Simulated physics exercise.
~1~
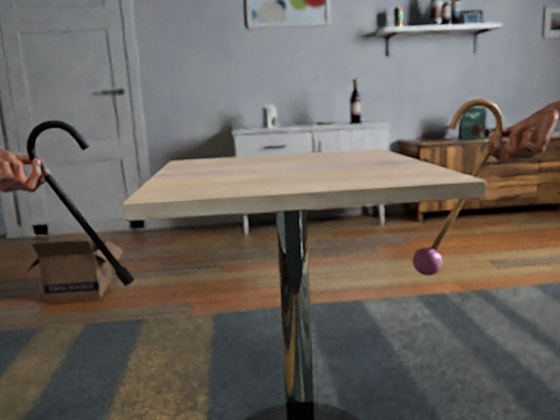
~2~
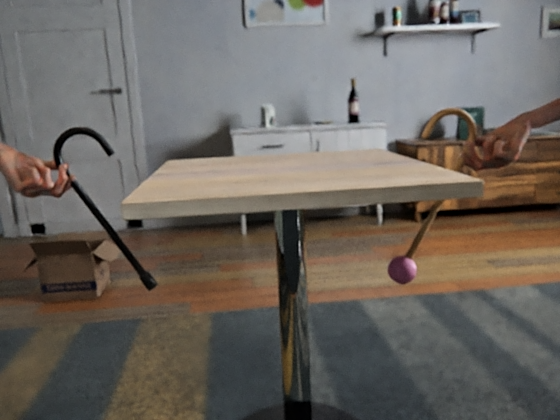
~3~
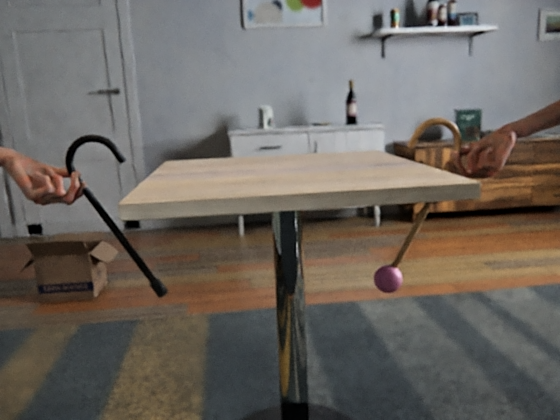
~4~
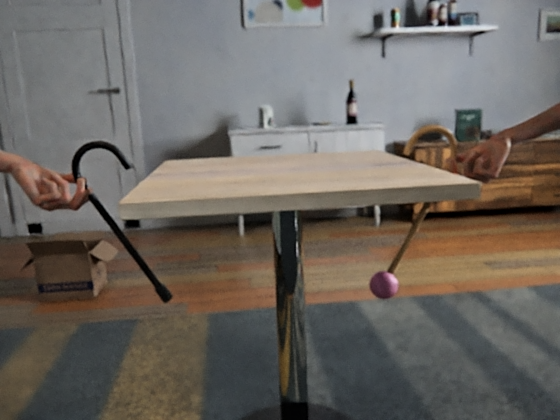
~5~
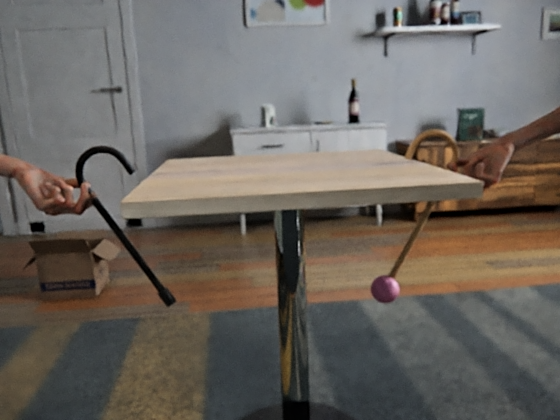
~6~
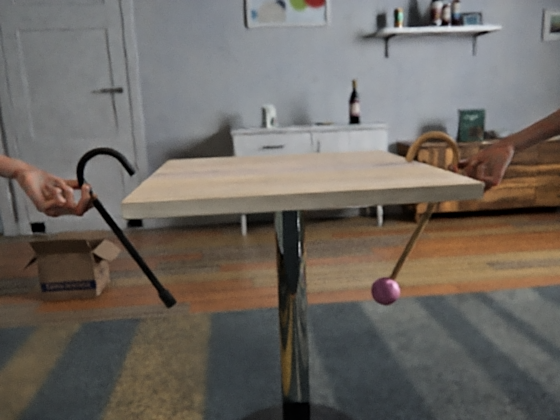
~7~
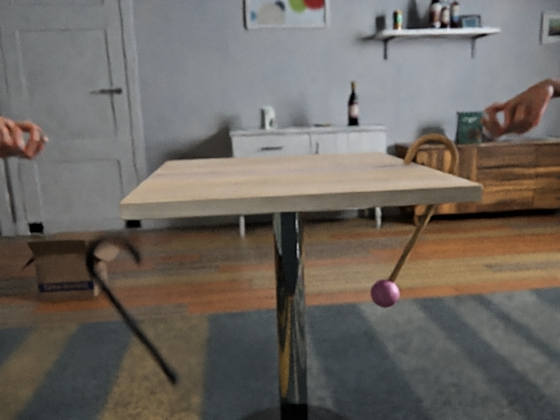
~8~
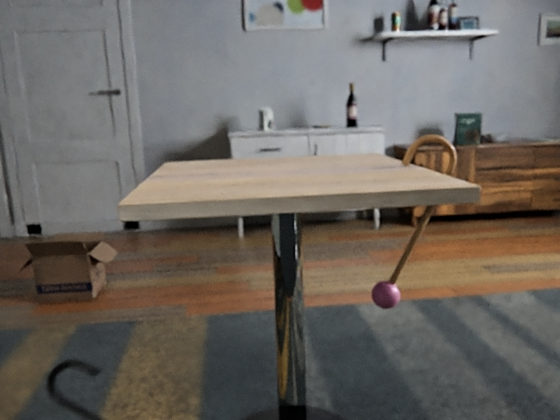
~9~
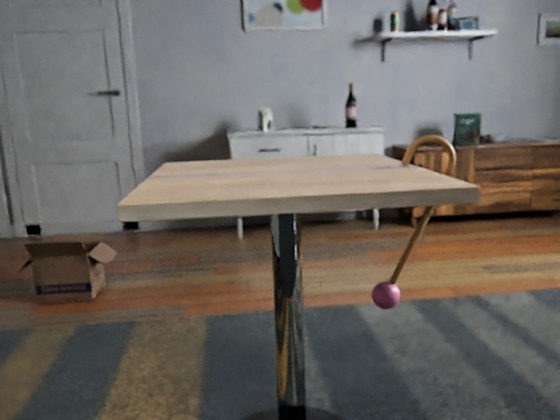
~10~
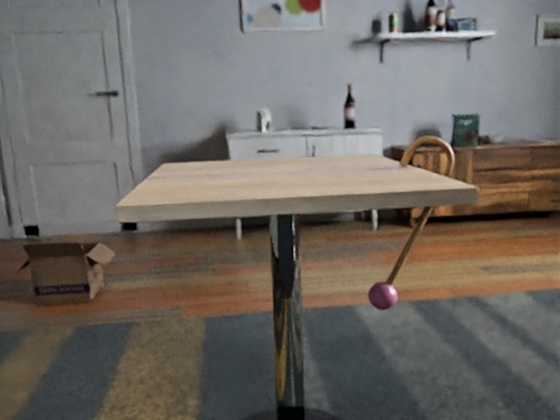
At a table, hands release two hooked sticks; the black cane falls, the other hangs.
